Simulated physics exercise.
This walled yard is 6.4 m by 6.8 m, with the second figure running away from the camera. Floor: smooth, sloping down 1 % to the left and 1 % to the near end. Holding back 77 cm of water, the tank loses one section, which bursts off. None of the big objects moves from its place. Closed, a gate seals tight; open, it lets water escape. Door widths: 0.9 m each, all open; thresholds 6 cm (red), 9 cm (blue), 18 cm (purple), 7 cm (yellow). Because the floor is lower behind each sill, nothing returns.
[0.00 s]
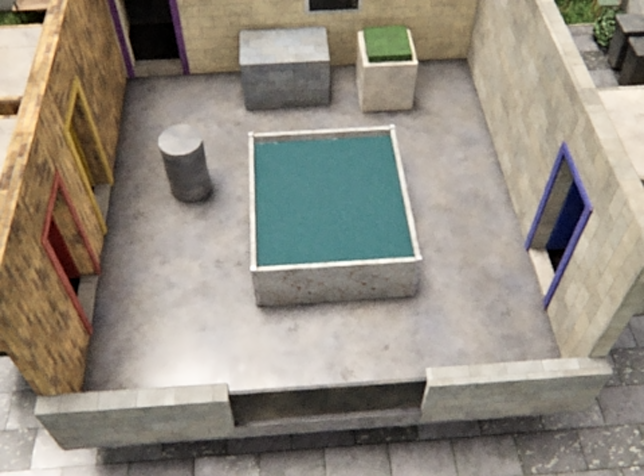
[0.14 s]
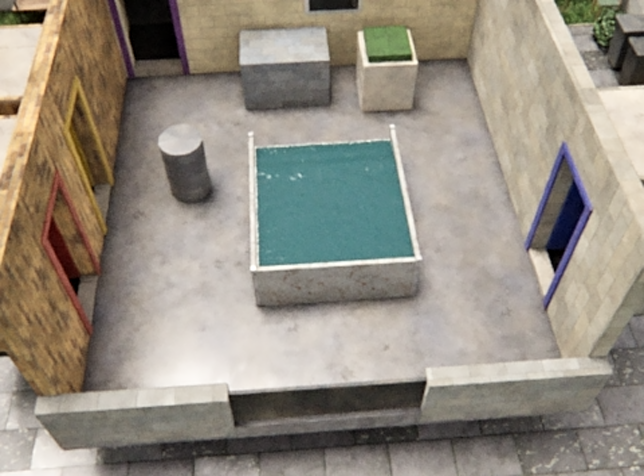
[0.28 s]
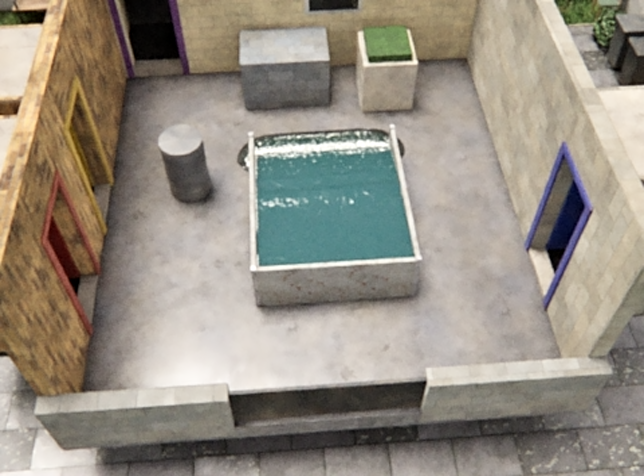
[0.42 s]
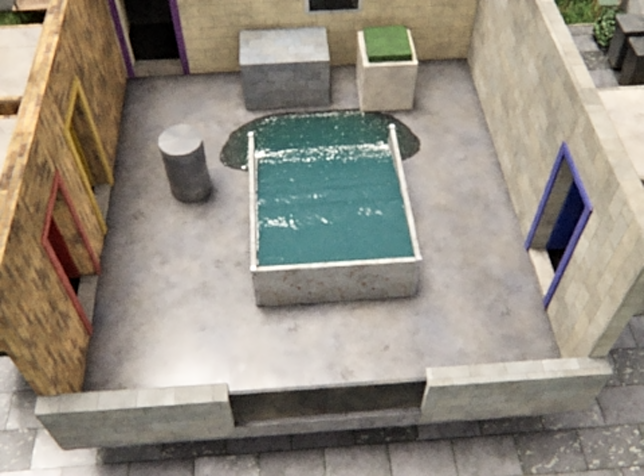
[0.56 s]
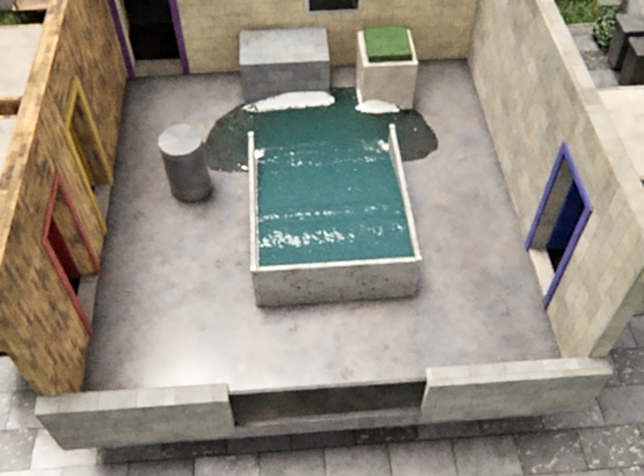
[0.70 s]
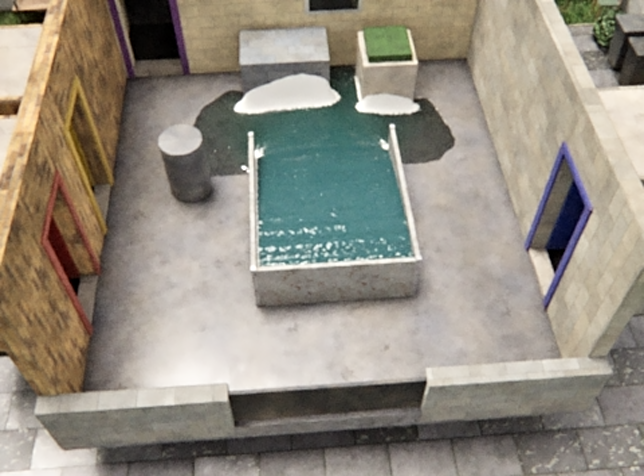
In a walled yard with open doorways, the far side of a raised tank gave way, and green water poured out, spreading across the floor and foaming white against two blocks behind it.
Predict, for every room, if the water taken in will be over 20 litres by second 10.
As I see it, red door: Limit broken. Blue door: Limit unbroken. Purple door: Limit broken. Yellow door: Limit broken.
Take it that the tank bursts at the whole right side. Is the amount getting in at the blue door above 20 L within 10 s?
Blue: Exceeds.
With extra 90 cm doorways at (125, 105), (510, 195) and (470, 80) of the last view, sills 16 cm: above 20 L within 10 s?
First doorway gets there, second falls short, third gets there.
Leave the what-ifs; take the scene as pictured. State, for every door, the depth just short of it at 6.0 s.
You'd see red at 7 cm, blue at 6 cm, purple at 17 cm and yellow at 13 cm.
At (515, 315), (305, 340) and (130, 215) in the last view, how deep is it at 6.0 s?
I'd read it as roughly 5, 2 and 10 cm, in that order.
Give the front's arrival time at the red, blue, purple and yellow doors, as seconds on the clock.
Times: Red 3.0 seconds, blue 3.0 seconds, purple 1.3 seconds, yellow 2.4 seconds.
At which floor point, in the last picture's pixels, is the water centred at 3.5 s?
Near (308, 150).
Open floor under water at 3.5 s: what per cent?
Around 60 per cent wet.
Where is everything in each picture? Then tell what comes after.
In the first frame, still water, 77 cm deep, in the tank at (329, 196).
In the second frame, the front is at a hidden place, 1.2 m from the gap on the tank's far side; 0.5 m2 of floor is under water; 77 cm left at the back of the tank.
In the third frame, water pours out on the tank's far side and has run 1.4 m, to a hidden place; typically 13 cm deep outside, 77 cm at the tank's back.
In the fourth frame, the front is at (404, 129), 1.7 m from the gap on the tank's far side; 3.5 m2 of floor is under water; 77 cm left at the back of the tank.
In the fifth frame, water pours out on the tank's far side and has run 2.1 m, to (415, 114); typically 12 cm deep outside, 77 cm at the tank's back.
In the sixth frame, water pours out on the tank's far side and has run 2.6 m, to (349, 69); typically 12 cm deep outside, 70 cm at the tank's back.
After 1.4 s water covers 30 % of the floor and is deepest (54 cm) near (340, 67); red door not reached, blue door not reached, purple door 8 cm at the sill, 0 L in, yellow door not reached.
After 2.2 s water covers 40 % of the floor and is deepest (48 cm) near (340, 67); red door not reached, blue door not reached, purple door 23 cm at the sill, 2 L in, yellow door not reached.
After 3.5 s water covers 60 % of the floor and is deepest (35 cm) near (415, 102); red door 4 cm at the sill, 0 L in, blue door 4 cm at the sill, 0 L in, purple door 28 cm at the sill, 66 L in, yellow door 16 cm at the sill, 8 L in.
After 6.0 s water covers 95 % of the floor and is deepest (26 cm) near (304, 404); red door 7 cm at the sill, 0 L in, blue door 6 cm at the sill, 0 L in, purple door 17 cm at the sill, 91 L in, yellow door 13 cm at the sill, 65 L in.
After 10.0 s water covers 100 % of the floor and is deepest (22 cm) near (89, 346); red door 16 cm at the sill, 35 L in, blue door 9 cm at the sill, 0 L in, purple door 8 cm at the sill, 91 L in, yellow door 9 cm at the sill, 114 L in.
